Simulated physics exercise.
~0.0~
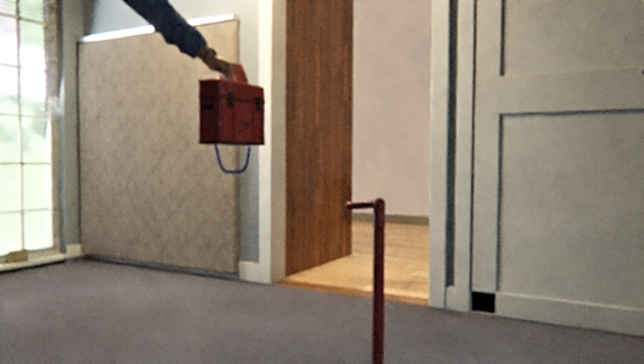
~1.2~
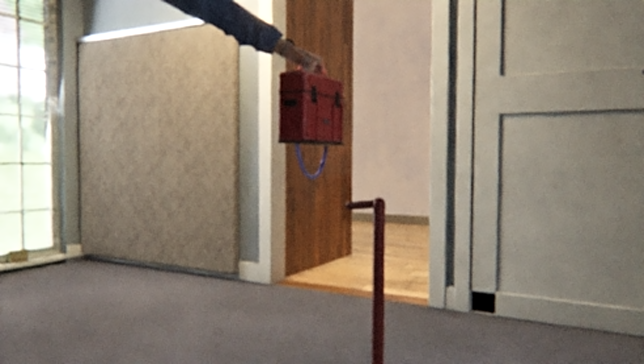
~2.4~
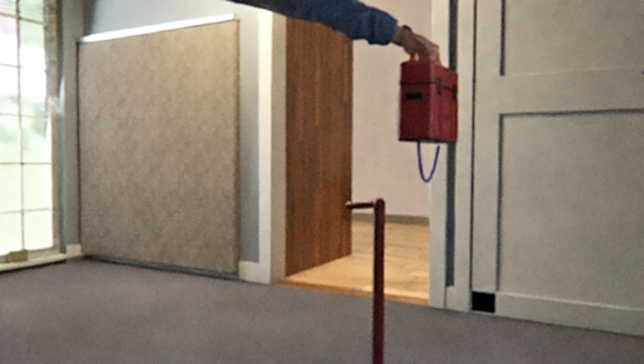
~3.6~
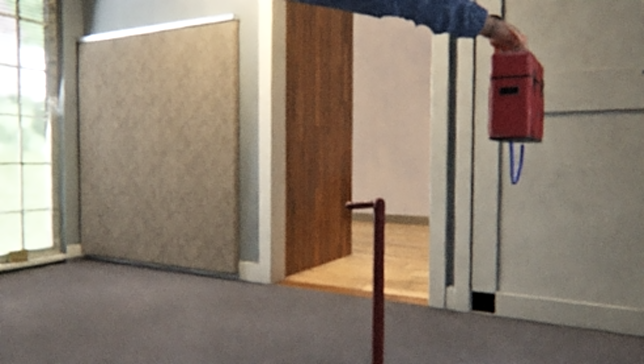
In a room with an open doorway and a grey floor, a hand in a blue sleeve carries a red case with a dangling blue loop rightward, passing above a dark red hooked post and ending clear of it on the right.
